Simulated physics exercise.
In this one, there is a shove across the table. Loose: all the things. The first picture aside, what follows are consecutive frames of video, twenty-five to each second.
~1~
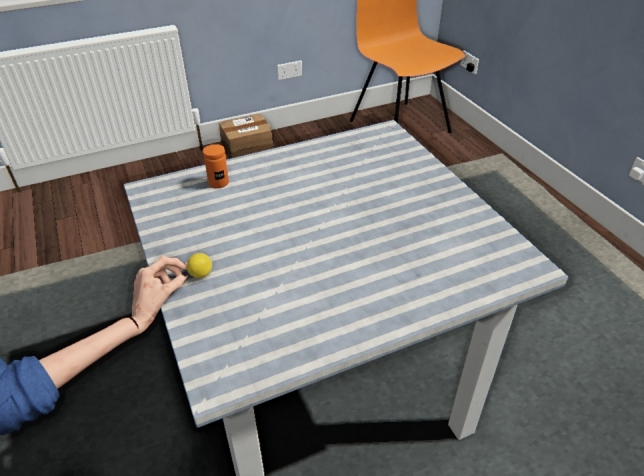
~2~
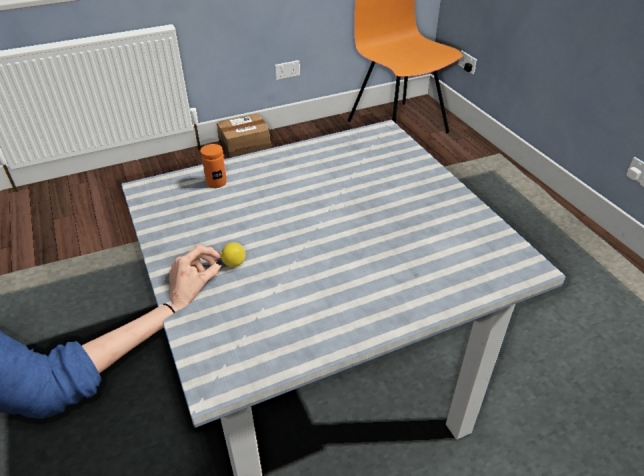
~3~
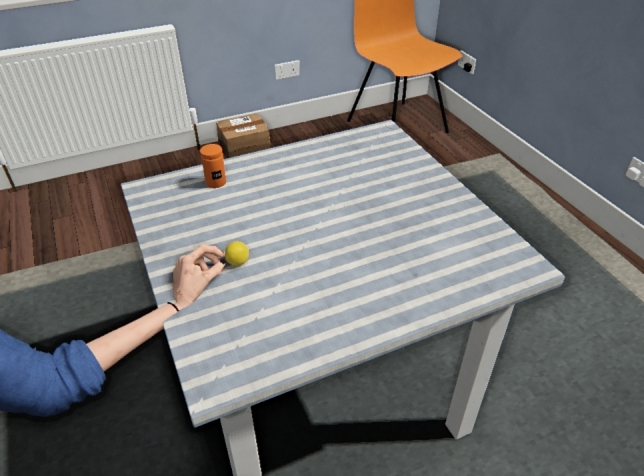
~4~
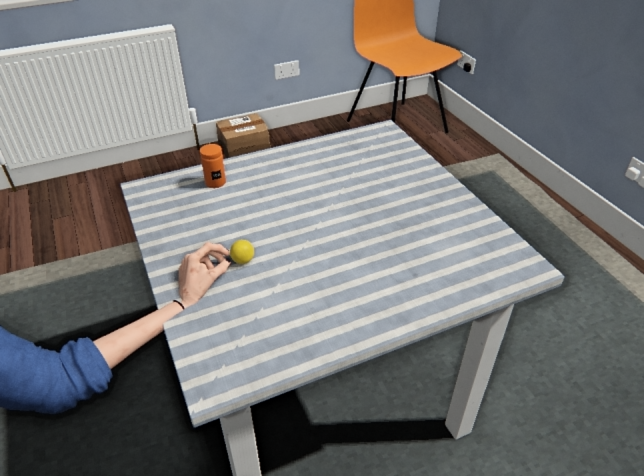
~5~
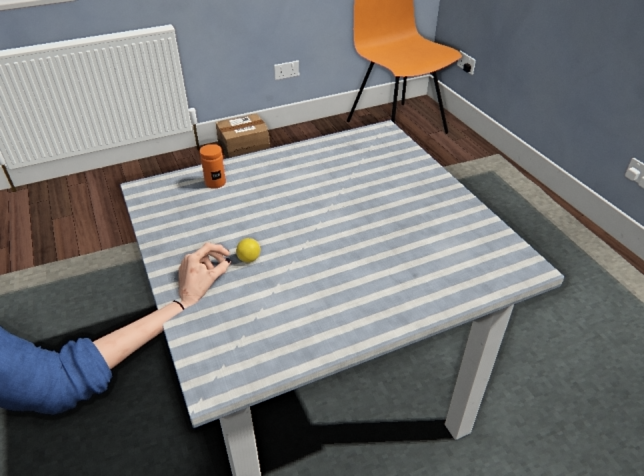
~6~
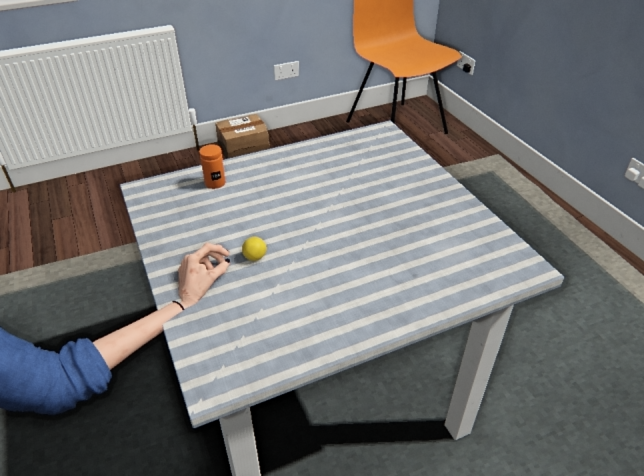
Yellow lemon being pushed rightward by a hand across a striped table, then inching away from the fingertips near an orange canister.
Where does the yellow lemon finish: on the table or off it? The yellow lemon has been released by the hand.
On the table.
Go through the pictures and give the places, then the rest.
Under the hand; yellow lemon (199, 266), in the first frame.
Under the hand; yellow lemon (233, 255), in the second frame.
Under the hand; yellow lemon (237, 254), in the third frame.
Yellow lemon (242, 252), in the fourth frame.
Yellow lemon (248, 250) displaced a little, in the fifth frame.
Yellow lemon (254, 249) displaced a little, in the sixth frame.
Then, 0.20 s past the last view, yellow lemon displaced well along near (282, 241).
Then, 0.40 s past the last view, yellow lemon displaced well along near (306, 234).
Then, 0.70 s past the last view, yellow lemon displaced well along near (333, 226).
Then, 1.10 s past the last view, yellow lemon displaced well along near (356, 219).
Finally, moved from the start, yellow lemon. Final places as the last picture's camera would see them, yellow lemon near (364, 216).
